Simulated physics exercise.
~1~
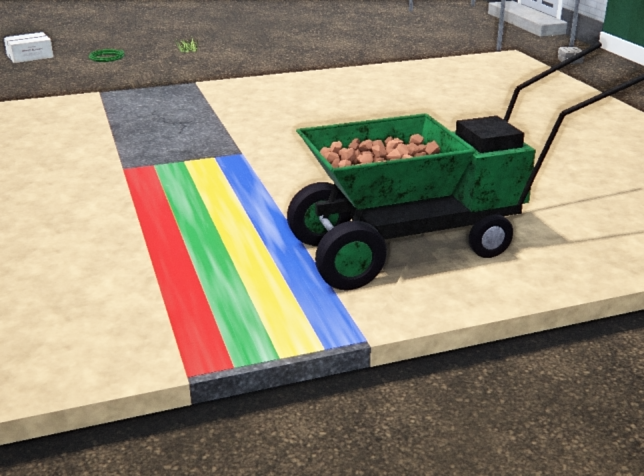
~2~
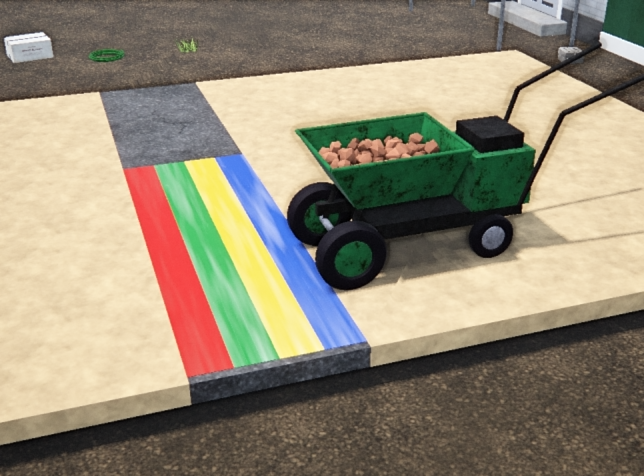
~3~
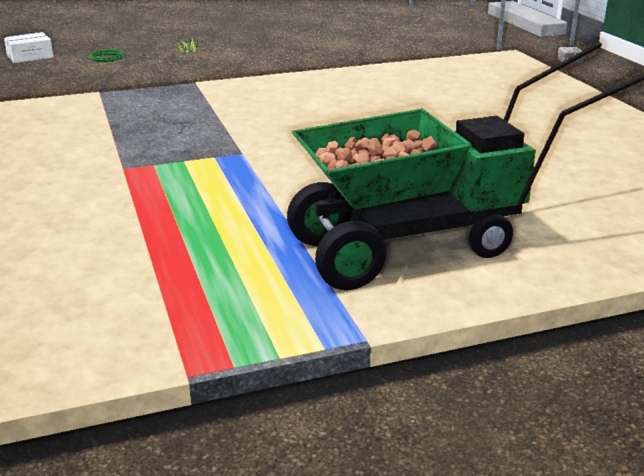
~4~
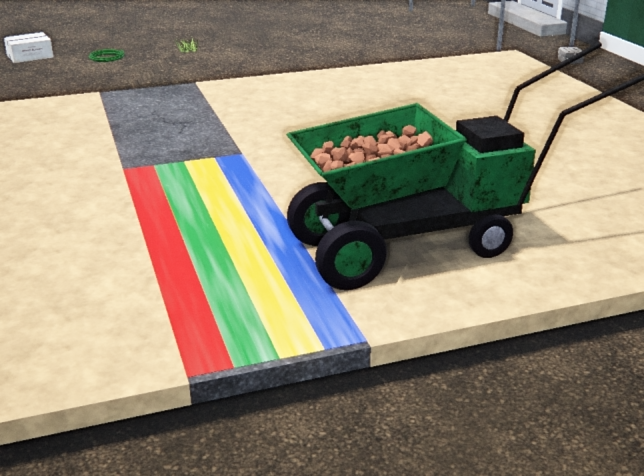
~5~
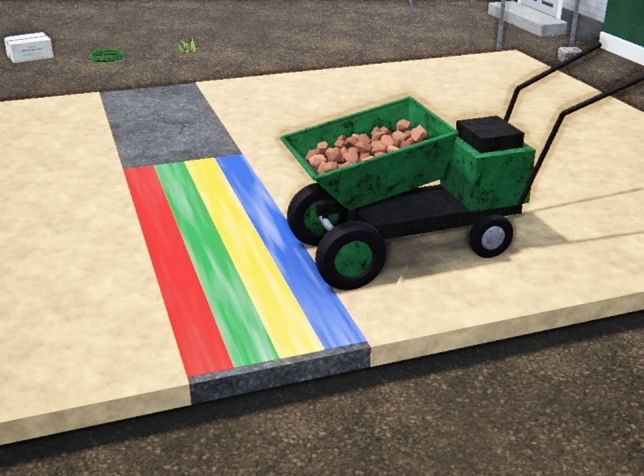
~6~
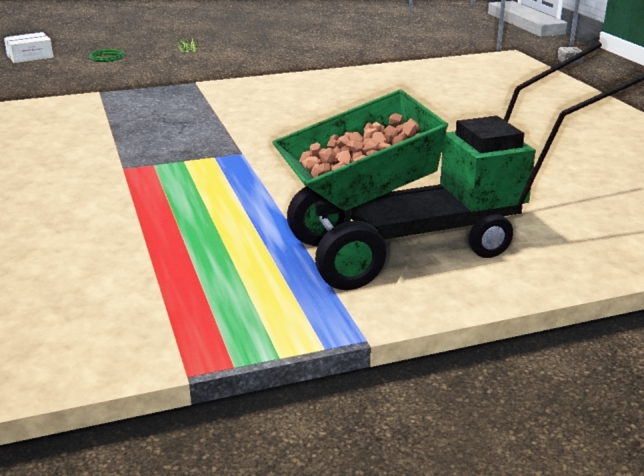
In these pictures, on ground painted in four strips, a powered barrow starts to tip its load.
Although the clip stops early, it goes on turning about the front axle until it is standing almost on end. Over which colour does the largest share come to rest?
The largest share rests over green.
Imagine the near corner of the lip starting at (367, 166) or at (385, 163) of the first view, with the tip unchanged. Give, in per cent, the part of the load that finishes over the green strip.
30 per cent, then 20 per cent.
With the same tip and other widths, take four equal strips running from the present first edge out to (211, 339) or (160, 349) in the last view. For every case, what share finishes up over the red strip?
I'd say about 30 % for the first and about 20 % for the second.
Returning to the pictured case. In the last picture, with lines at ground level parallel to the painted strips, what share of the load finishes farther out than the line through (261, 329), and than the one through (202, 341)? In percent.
About 80 percent, then about 30 percent.
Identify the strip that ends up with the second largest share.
The strip in second place is that red strip.
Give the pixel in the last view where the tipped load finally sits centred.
Near (210, 281), more or less.
Soon, skip tipped steeply; all in the skip.
A while on, skip tipped steeply; nearly all in the skip; a small part over the green strip; a stray few over the red strip.
Towards the end, skip tipped right over; about a quarter in the skip; a stray few over the blue strip; a stray few over the yellow strip; about a third over the green strip; about a quarter over the red strip; a small part off the paint.
Finally, skip tipped right over; a small part in the skip; a stray few over the blue strip; a small part over the yellow strip; about half over the green strip; about a quarter over the red strip; a small part off the paint.
